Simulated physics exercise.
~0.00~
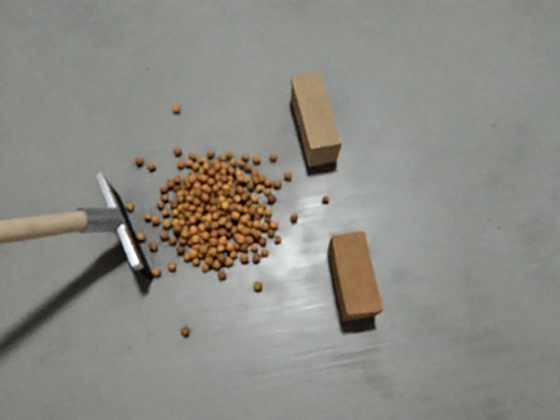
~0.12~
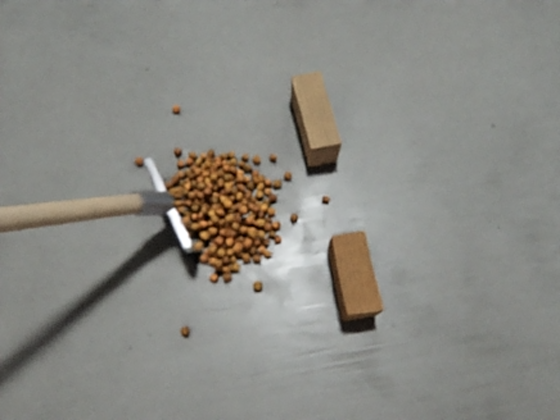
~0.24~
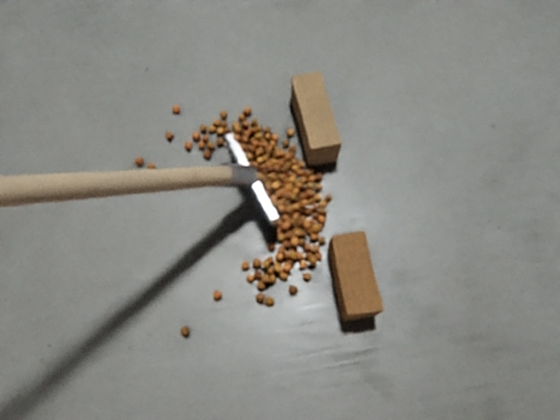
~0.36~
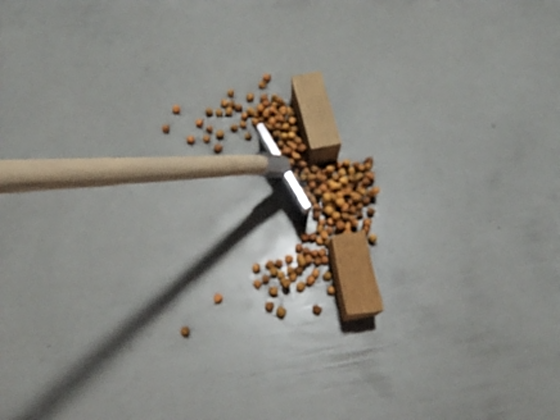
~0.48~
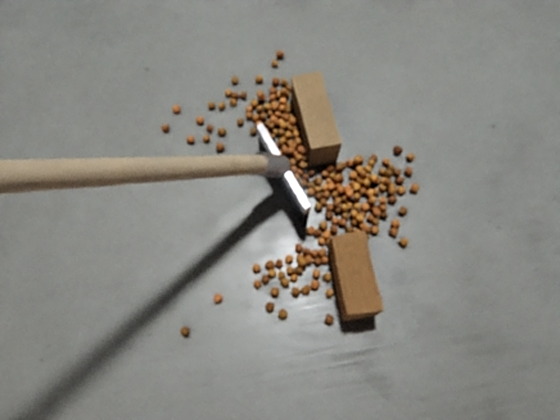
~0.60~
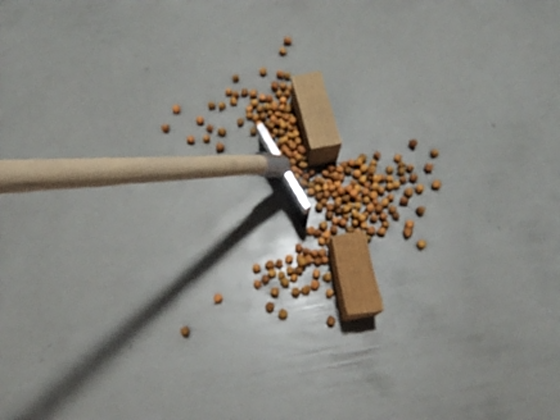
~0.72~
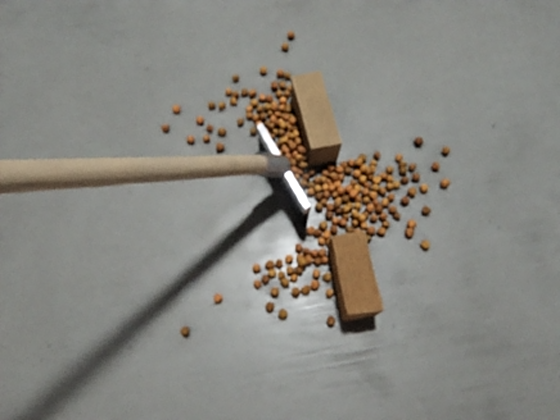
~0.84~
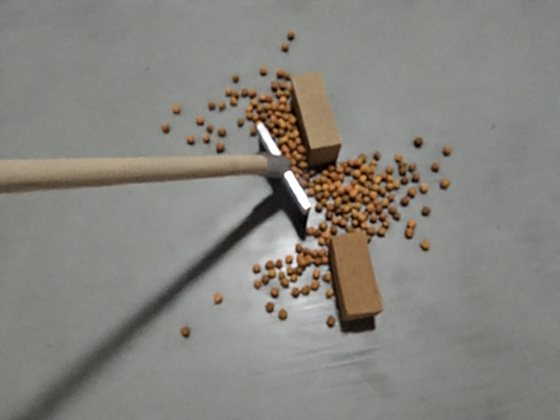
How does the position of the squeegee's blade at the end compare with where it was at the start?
At the start the blade is at the left edge of the heap, well away from the blocks. By the end it is farther right and slightly higher up, resting just to the left of the gap between the two blocks.
